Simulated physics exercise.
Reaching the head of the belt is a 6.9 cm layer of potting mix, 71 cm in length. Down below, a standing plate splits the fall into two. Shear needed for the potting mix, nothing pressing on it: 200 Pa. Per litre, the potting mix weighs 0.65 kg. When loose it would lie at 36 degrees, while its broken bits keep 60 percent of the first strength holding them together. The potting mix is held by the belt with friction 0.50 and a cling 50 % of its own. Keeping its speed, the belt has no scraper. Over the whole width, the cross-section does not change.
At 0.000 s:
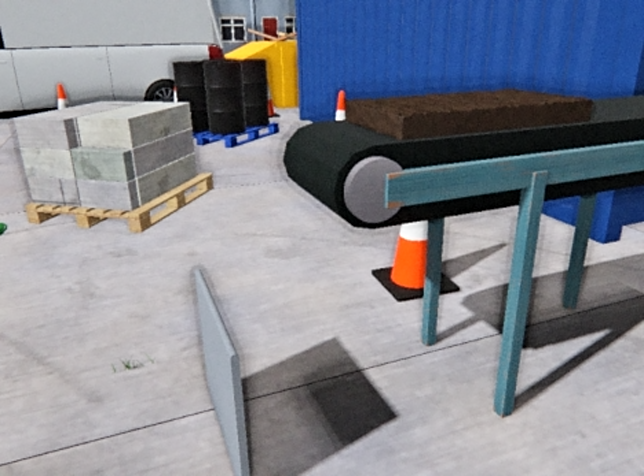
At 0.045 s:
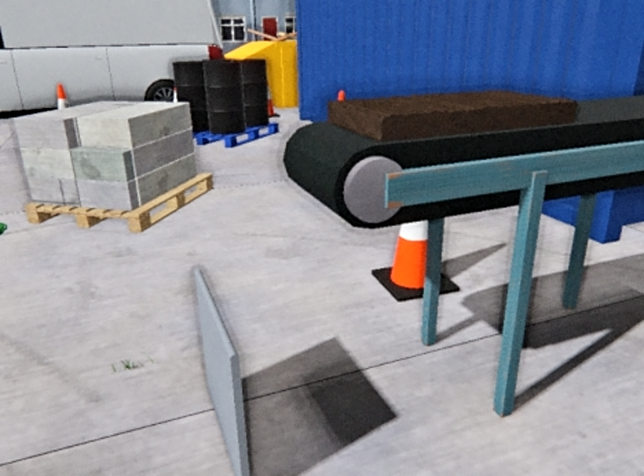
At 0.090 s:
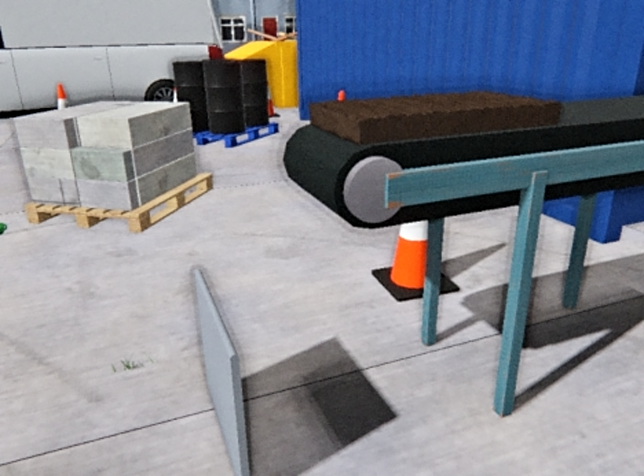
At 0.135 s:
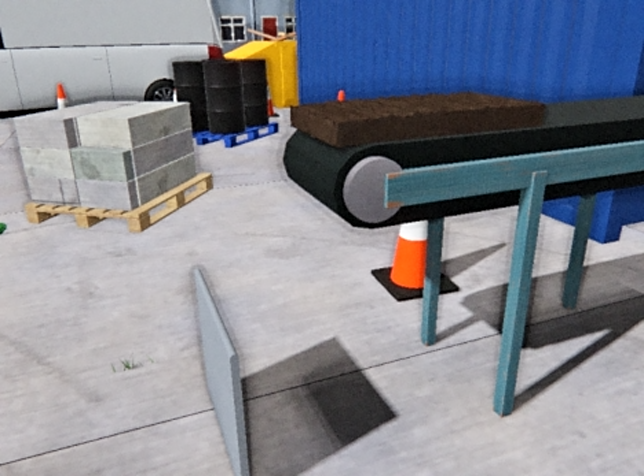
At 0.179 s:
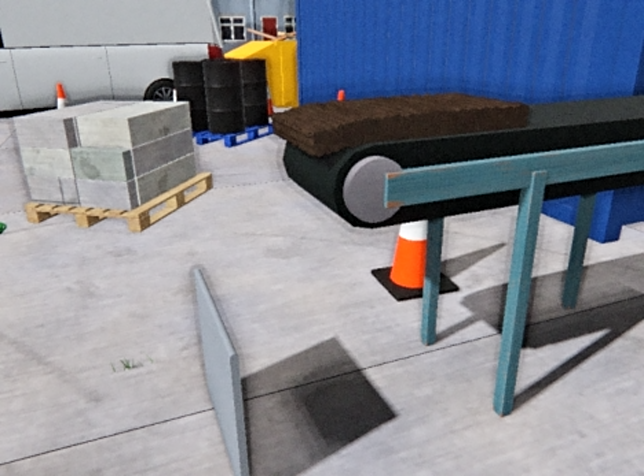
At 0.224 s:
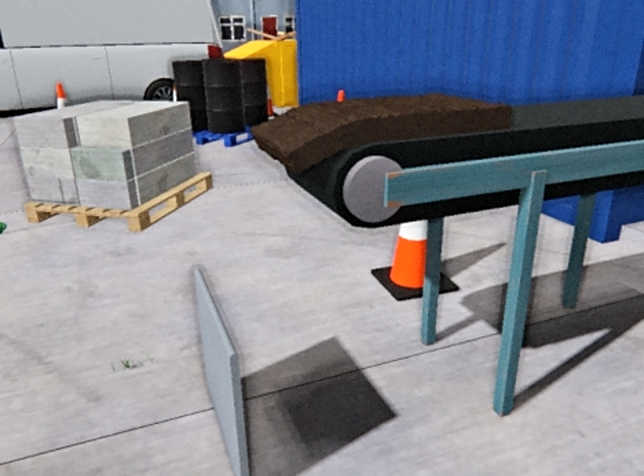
A dark brown slab rides left along the black belt and bends over its rounded end.
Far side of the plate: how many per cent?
100 %.
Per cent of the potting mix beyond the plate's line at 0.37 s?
Share at that time: About 0 %.
By 0.37 s, 0 % is beyond the plate's line.
By 0.54 s, 34 % is beyond the plate's line.
By 0.72 s, 73 % is beyond the plate's line.
By 0.89 s, 100 % is beyond the plate's line.
By 2.03 s, at the end, 100 % is beyond the plate's line.
